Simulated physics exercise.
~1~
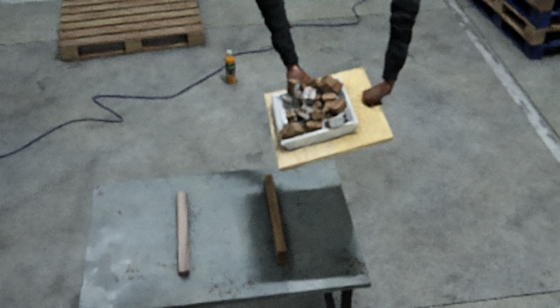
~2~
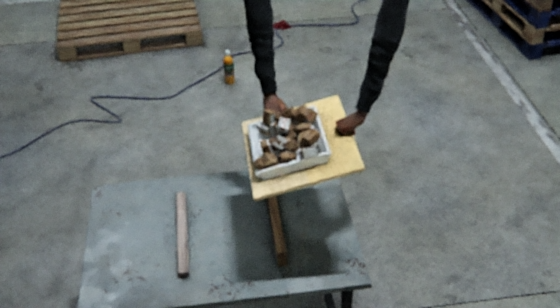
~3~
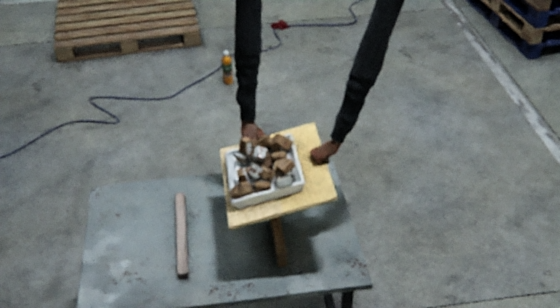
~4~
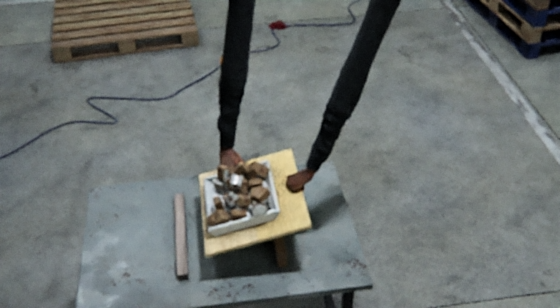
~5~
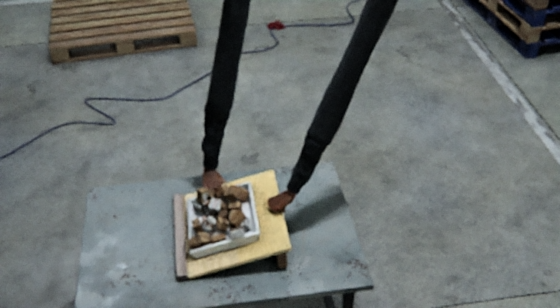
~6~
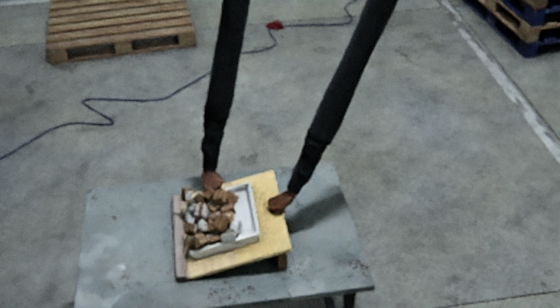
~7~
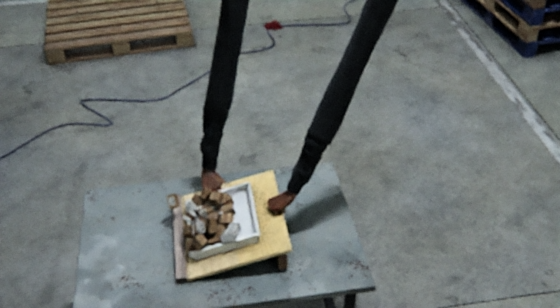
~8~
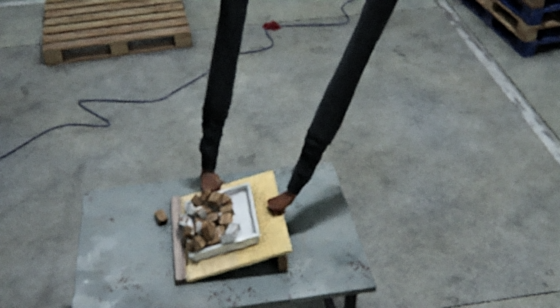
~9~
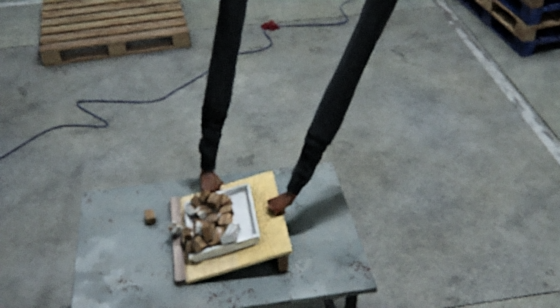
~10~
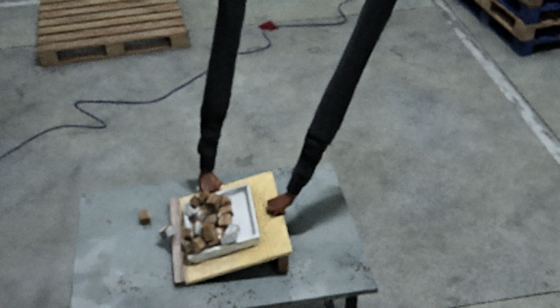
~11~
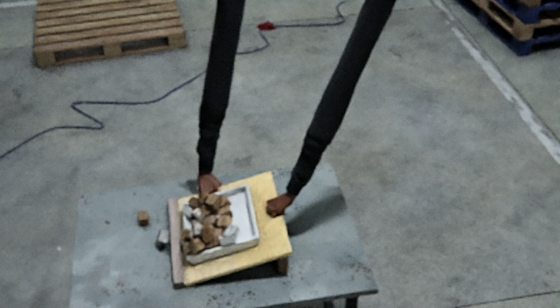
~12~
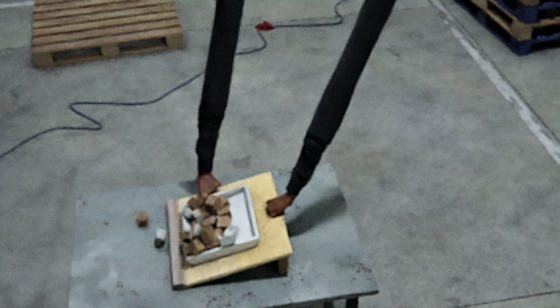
A white basket heaped with brown and grey chunks, on a tilted board held by two hands, swept down and left onto a grey table and stopped against a wooden strip; the chunks slid forward, and two tumbled out onto the tabletop.
